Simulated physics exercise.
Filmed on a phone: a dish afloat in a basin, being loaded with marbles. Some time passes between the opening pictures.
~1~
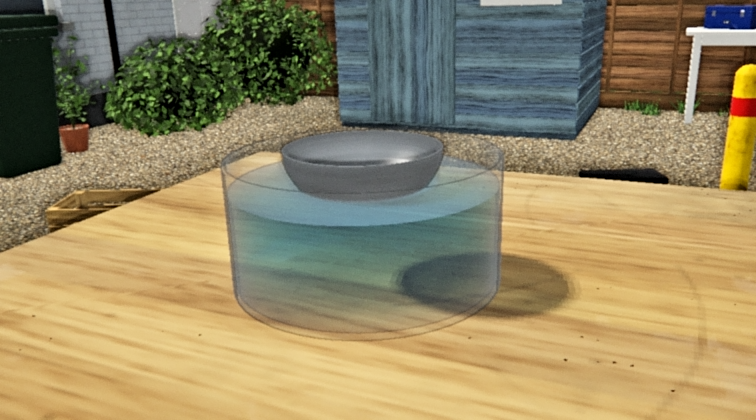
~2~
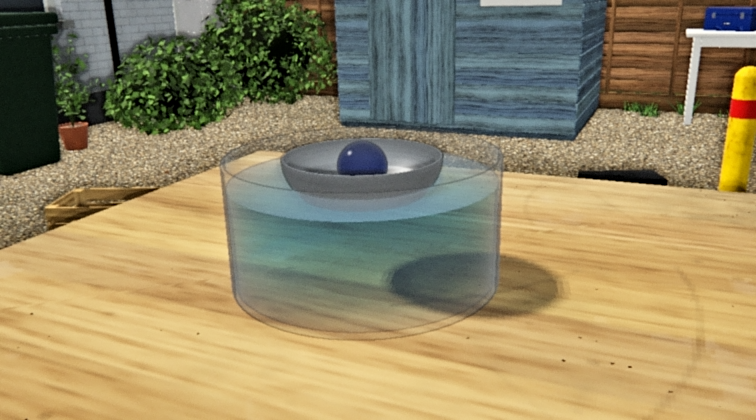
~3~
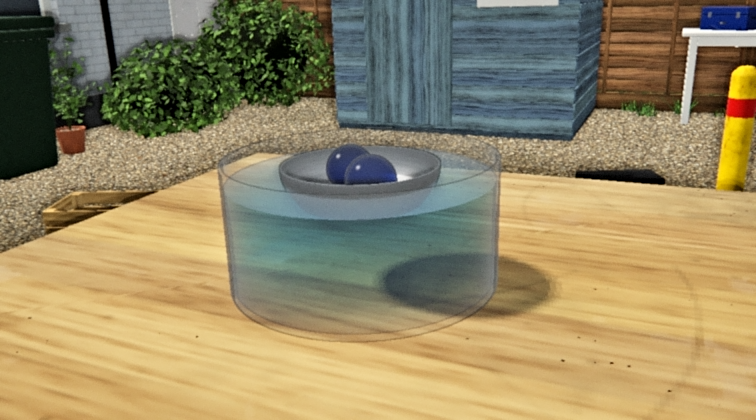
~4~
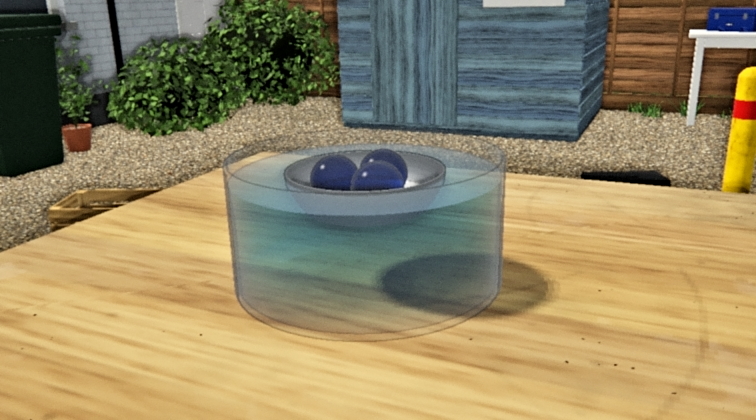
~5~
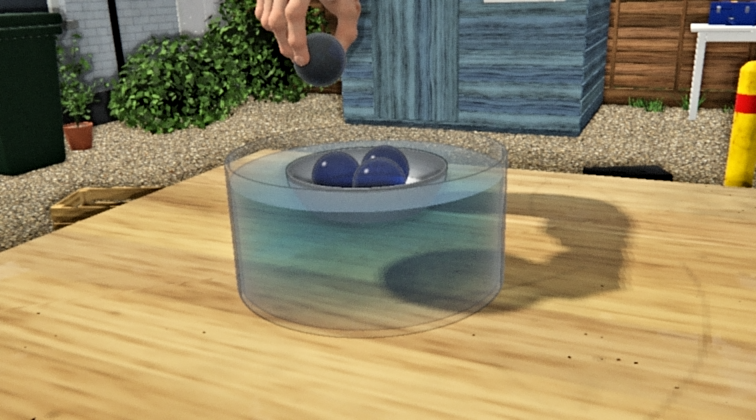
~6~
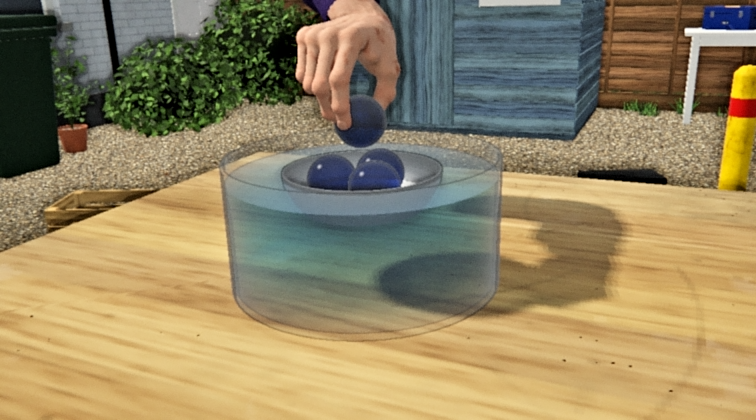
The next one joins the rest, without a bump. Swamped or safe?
The dish is swamped.
Soon after, the glass marble is in and the dish dips.
Later, water pours in over its edge.
In the end, the dish lies on the bottom with its load.
